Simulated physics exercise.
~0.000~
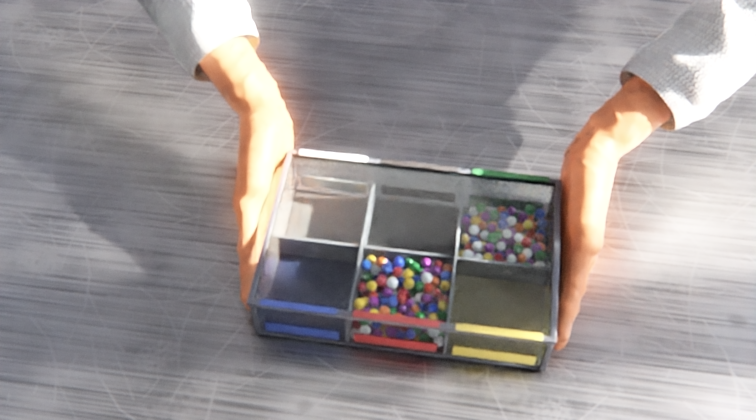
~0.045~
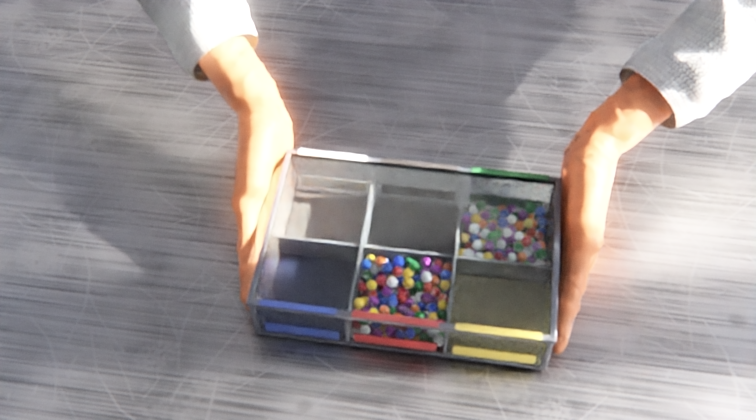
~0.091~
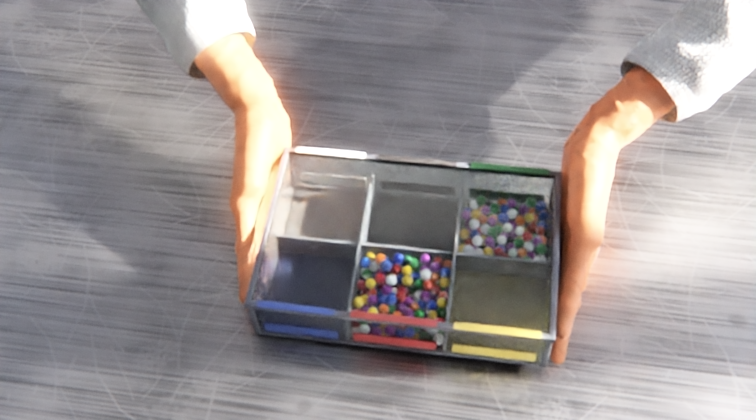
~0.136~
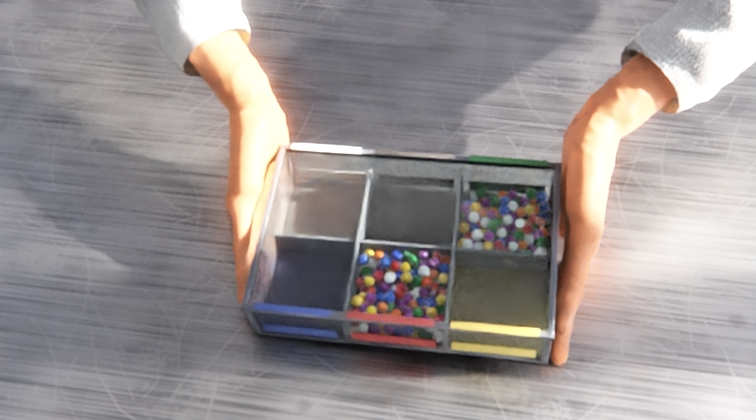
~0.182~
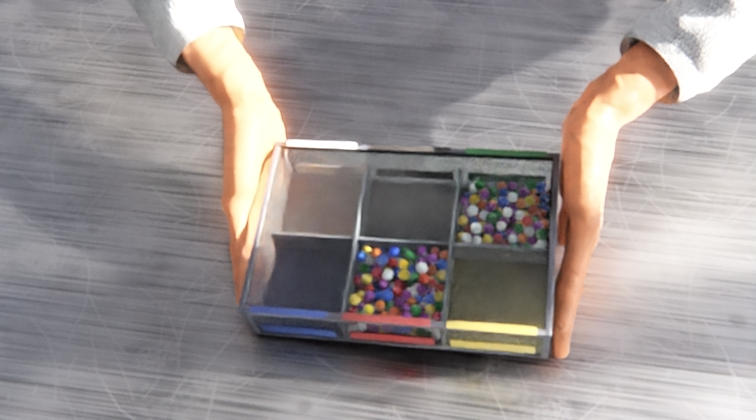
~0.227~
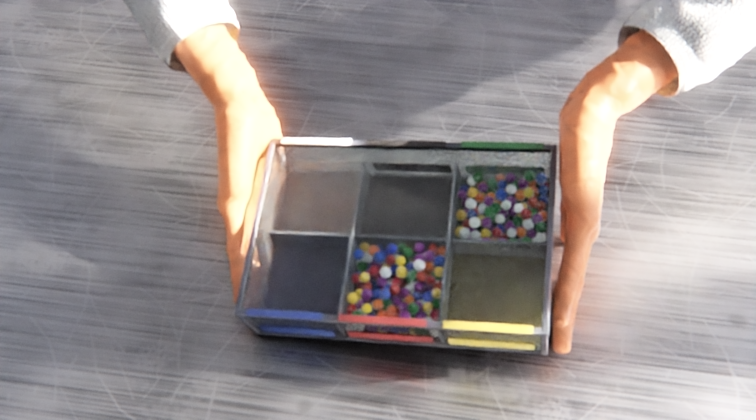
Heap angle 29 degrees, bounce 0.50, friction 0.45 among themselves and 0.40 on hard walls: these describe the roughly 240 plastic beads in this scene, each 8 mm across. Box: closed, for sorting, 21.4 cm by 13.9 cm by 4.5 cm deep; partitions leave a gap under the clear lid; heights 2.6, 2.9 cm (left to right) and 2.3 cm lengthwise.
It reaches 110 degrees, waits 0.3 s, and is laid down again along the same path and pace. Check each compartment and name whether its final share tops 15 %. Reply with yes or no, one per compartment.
Red compartment yes, blue compartment yes, green compartment no, yellow compartment no, white compartment no, black compartment no.
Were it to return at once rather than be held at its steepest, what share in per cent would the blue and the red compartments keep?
Blue keeps 40% and red keeps 55%.
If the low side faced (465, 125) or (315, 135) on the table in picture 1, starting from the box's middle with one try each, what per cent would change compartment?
Around 65 % for the first direction, around 70 % for the second.
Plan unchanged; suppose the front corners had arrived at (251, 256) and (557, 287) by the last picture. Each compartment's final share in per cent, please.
Per cent at the finish: Red 0, blue 0, green 35, yellow 0, white 20, black 45.
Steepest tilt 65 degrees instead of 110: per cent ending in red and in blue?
With that change it's red at 60 per cent and blue at 5 per cent.
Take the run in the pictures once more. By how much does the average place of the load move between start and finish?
Roughly 6.5 cm.
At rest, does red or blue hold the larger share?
The red compartment.
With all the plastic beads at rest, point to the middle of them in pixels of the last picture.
Near (377, 315).
Then, at 1.59 s, tilt 110 degrees; red 65 %, blue 25 %, green 5 %, yellow 10 %.
After 2.50 s, tilt 56 degrees; red 65 %, blue 30 %, yellow 5 %.
Then, at 3.41 s, tilt 0 degrees; red 65 %, blue 30 %, yellow 5 %.
At rest (4.1 s), red 65 %, blue 30 %, green 0 %, yellow 5 %, white 0 %, black 0 %.
